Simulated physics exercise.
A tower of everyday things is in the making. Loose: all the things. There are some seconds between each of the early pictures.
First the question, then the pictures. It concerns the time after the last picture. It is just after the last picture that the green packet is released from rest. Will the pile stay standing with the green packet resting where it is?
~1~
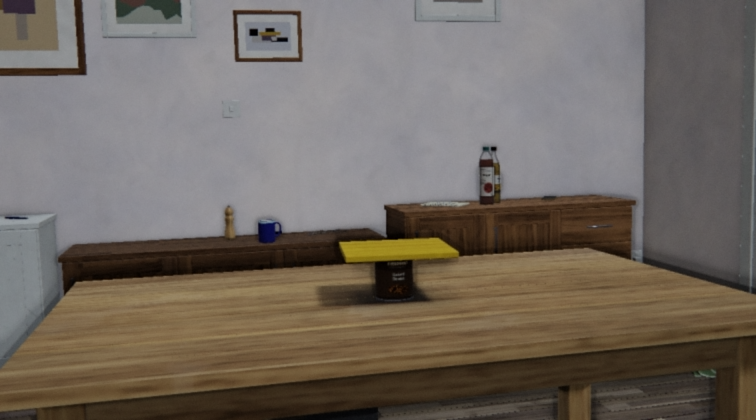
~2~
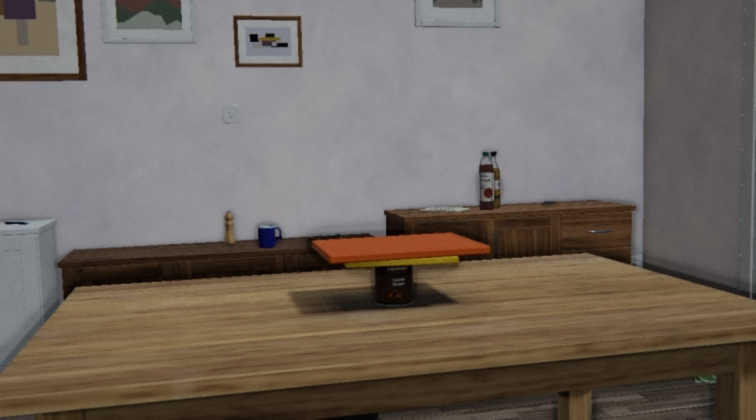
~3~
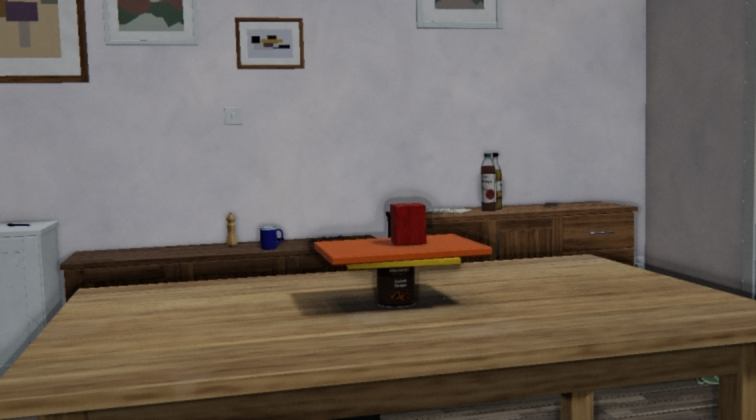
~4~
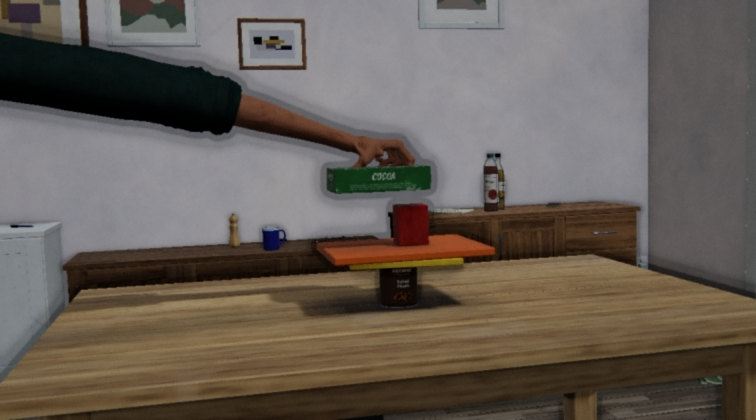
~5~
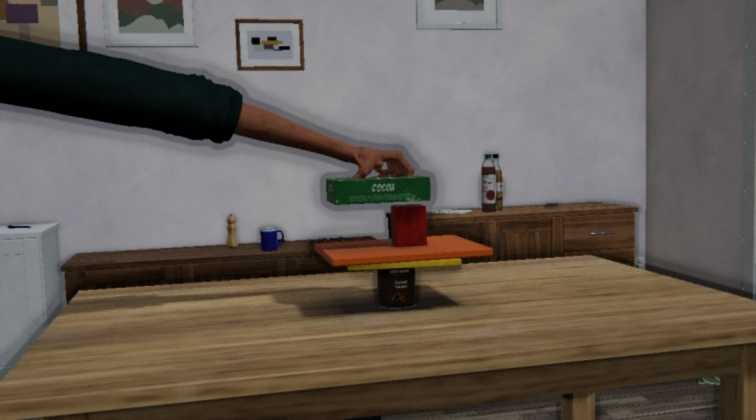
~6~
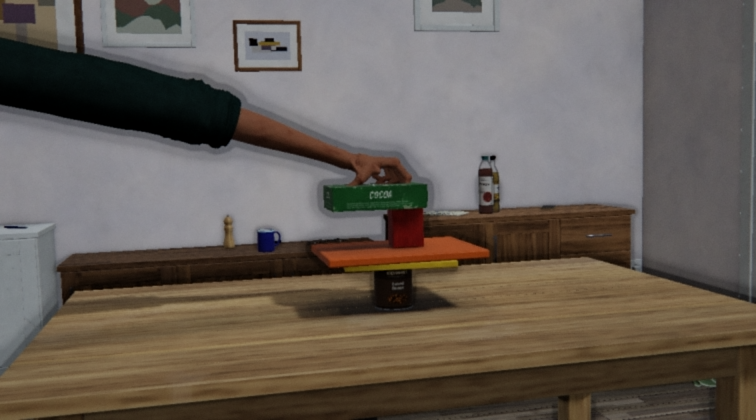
No, my guess is the pile will be unstable.
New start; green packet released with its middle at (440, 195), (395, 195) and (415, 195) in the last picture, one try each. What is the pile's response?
For the first case the pile falls over; for the second, it survives; for the third, it survives.
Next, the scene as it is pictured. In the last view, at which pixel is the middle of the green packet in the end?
Look around (356, 216) in the final frame.
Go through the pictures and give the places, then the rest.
In the first frame, the last thing is not in view yet; brown pot (394, 275).
In the second frame, the last thing is not in view yet; orange tray (397, 247).
In the third frame, the last thing is not in view yet; brown pot (396, 282).
In the fourth frame, still above its spot; green packet (377, 179); orange tray (401, 249).
In the fifth frame, still above its spot; green packet (377, 189); brown pot (396, 283).
In the sixth frame, in place under the hand; green packet (374, 196); orange tray (396, 251).
Then, 0.30 s past the last view, green packet rocked 41° from its first pose near (364, 210).
Then, 0.40 s past the last view, green packet now fallen.
Finally, fallen, green packet; the other 4 still in place. Final places as the last picture's camera would see them, green packet near (356, 216). The pile comes apart.
